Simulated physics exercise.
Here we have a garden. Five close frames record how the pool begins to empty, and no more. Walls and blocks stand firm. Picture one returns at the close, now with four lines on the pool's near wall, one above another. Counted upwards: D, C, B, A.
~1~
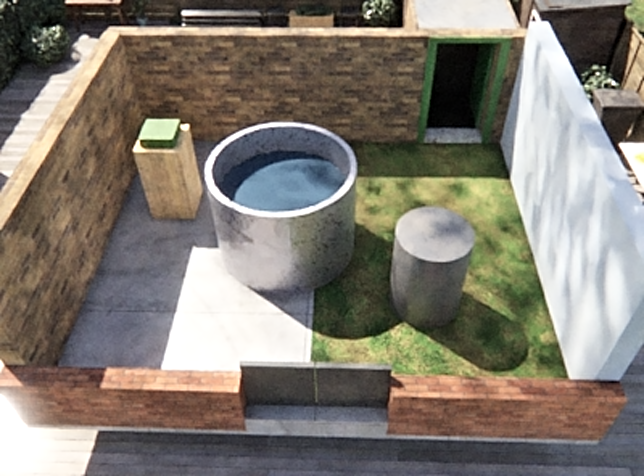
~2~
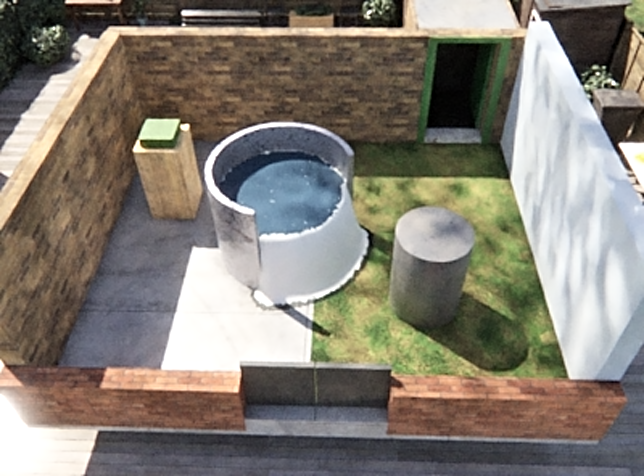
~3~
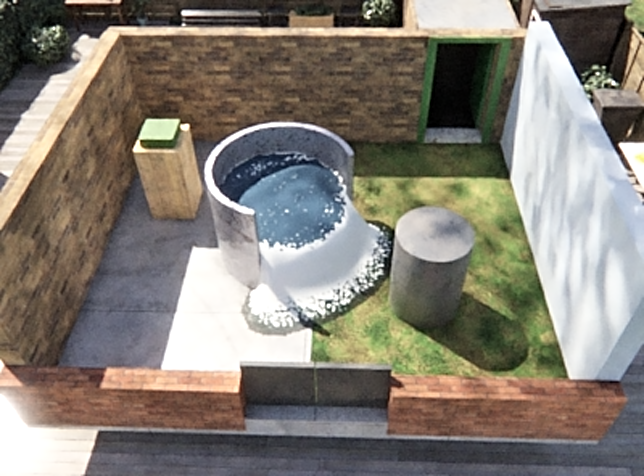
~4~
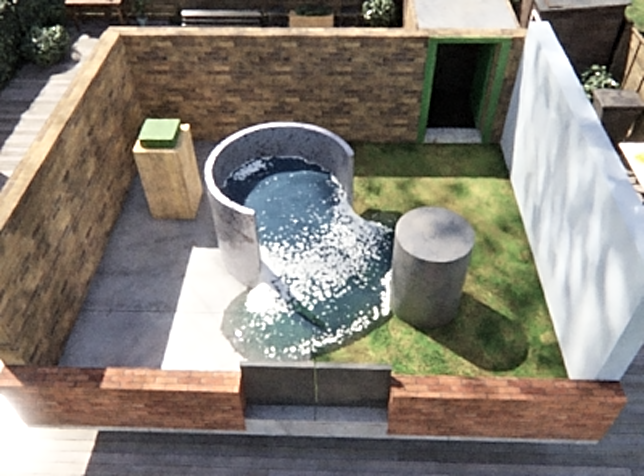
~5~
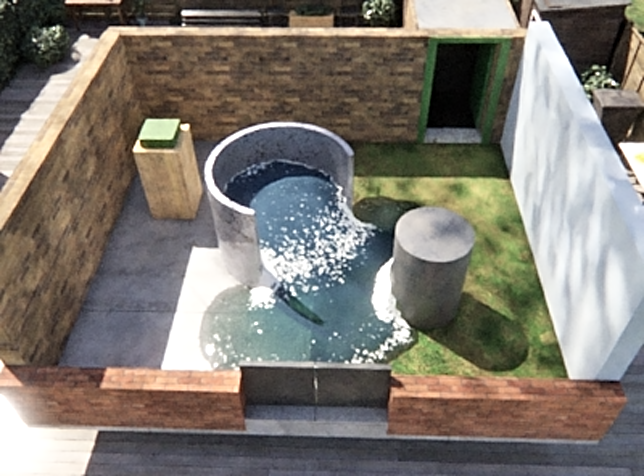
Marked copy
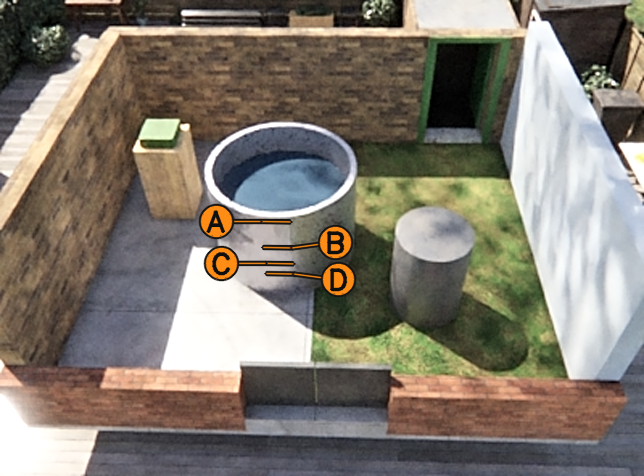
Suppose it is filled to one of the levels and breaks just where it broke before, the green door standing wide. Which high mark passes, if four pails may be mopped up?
Choose B.
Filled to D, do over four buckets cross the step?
No, that is safe.
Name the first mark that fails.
That would be A.
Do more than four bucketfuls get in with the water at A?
Yes, that goes wrong.
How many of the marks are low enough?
Three of them.
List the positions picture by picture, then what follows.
In the first frame, water in the pool at rest, its middle at (283, 190); foot of the green doorway at (452, 143); shut gate at (316, 370).
In the second frame, 2 % of the ground under water, visible out to (259, 296).
In the third frame, 6 % of the ground under water, visible out to (360, 226).
In the fourth frame, 12 % of the ground under water, visible out to (234, 333).
In the fifth frame, 21 % of the ground under water, visible out to (211, 320).
In orange, A at (275, 221); B at (277, 247); C at (279, 263); D at (280, 273); from the bottom up D, C, B, A.
With A, about 9 bucketfuls get in.
With B, a bucket or two gets in.
With C, nothing gets over.
With D, nothing gets over.
